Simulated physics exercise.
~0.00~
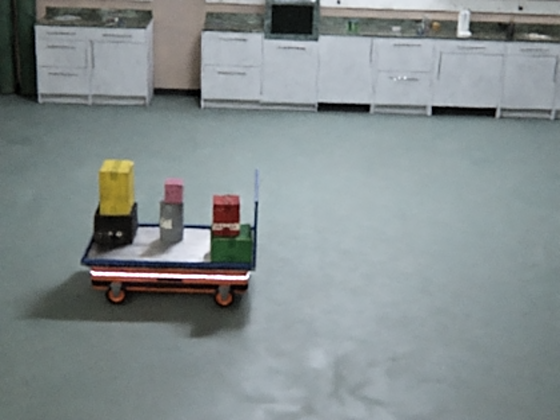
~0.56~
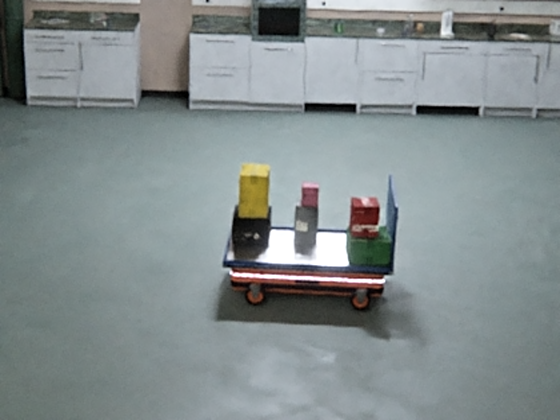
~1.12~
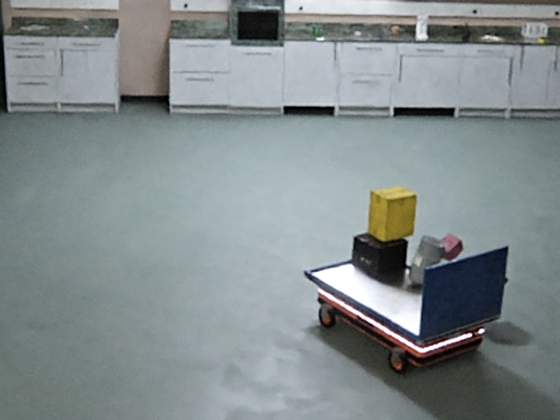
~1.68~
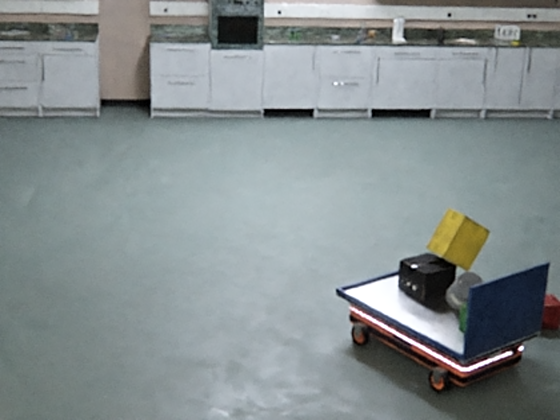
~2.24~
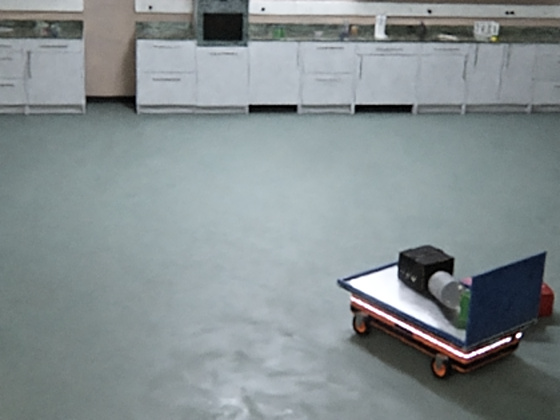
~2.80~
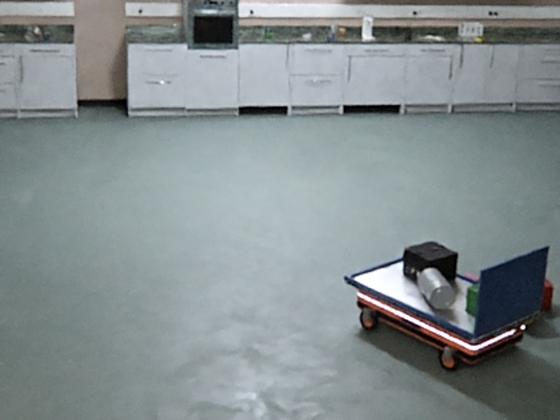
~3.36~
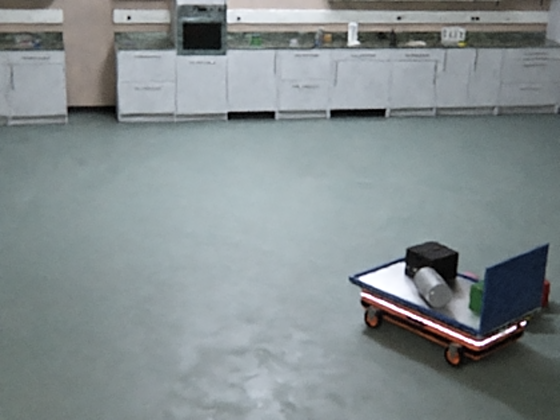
In a room lined with white cabinets, a flat cart stacked with coloured boxes rolled right, swung round and stopped; the red and yellow boxes tumbled off, and the grey canister ended up lying on the deck against the black box.
